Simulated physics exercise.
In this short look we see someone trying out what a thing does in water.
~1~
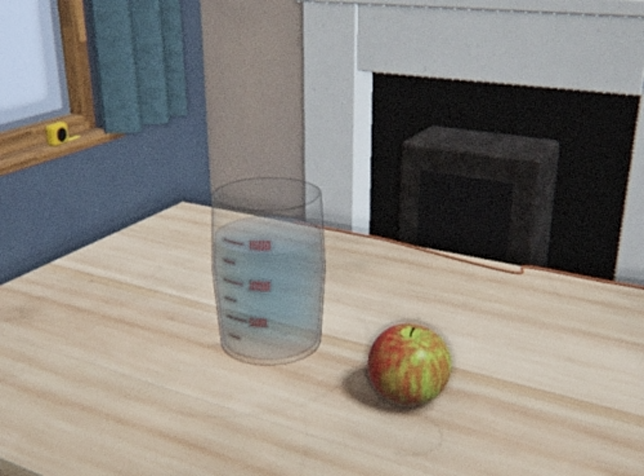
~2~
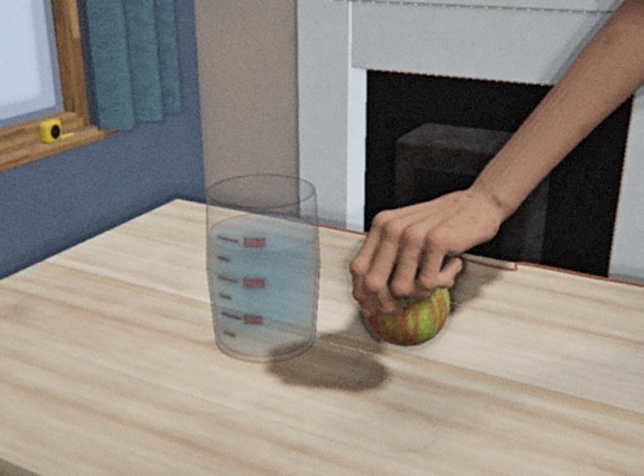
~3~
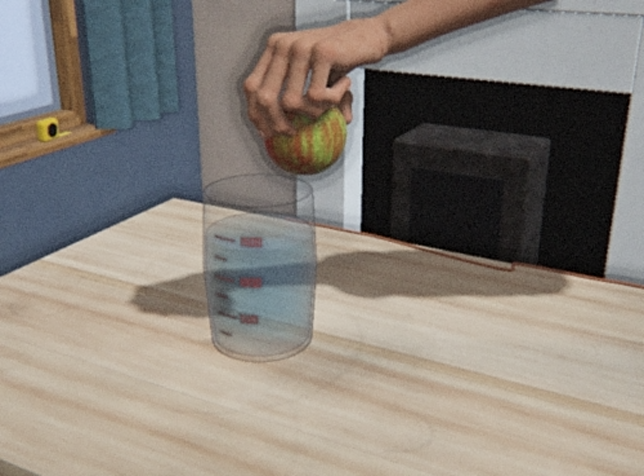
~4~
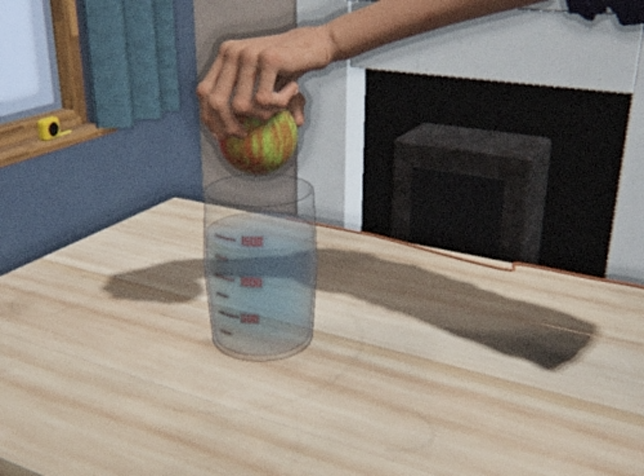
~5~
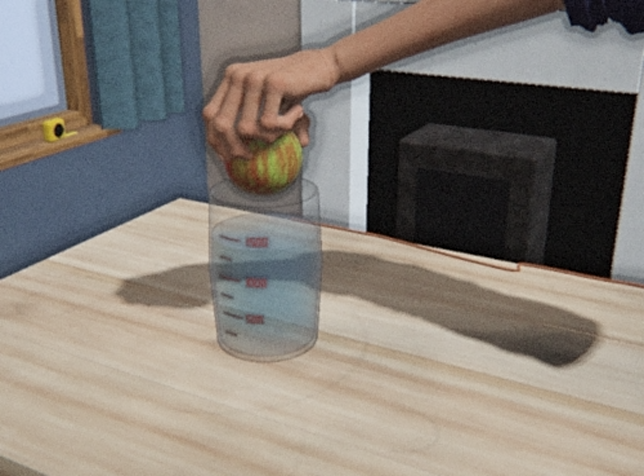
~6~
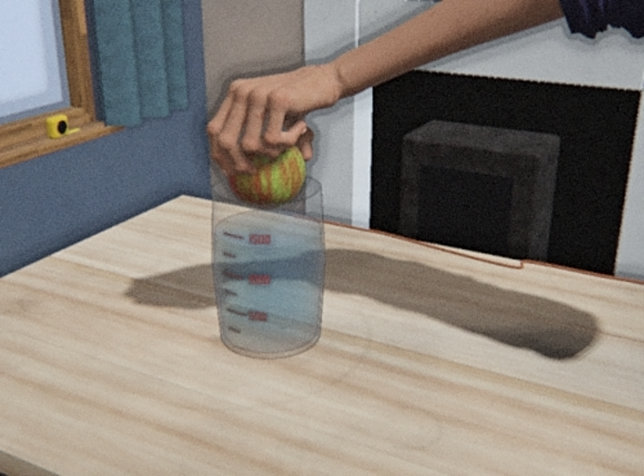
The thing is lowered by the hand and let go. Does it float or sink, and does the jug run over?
Result: Water: It's going to keep from going down; jug: It's going to hold the lot just fine.
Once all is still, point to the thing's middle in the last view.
Resting centre, last frame: About (268, 225).
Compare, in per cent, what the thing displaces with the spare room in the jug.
Ratio: Near 50 per cent.
Soon after, the apple enters the water; the jug is about three quarters full.
Later, the apple comes up again; the jug is nearly full.
In the end, the apple floats; the jug is nearly full; nothing is spilt.
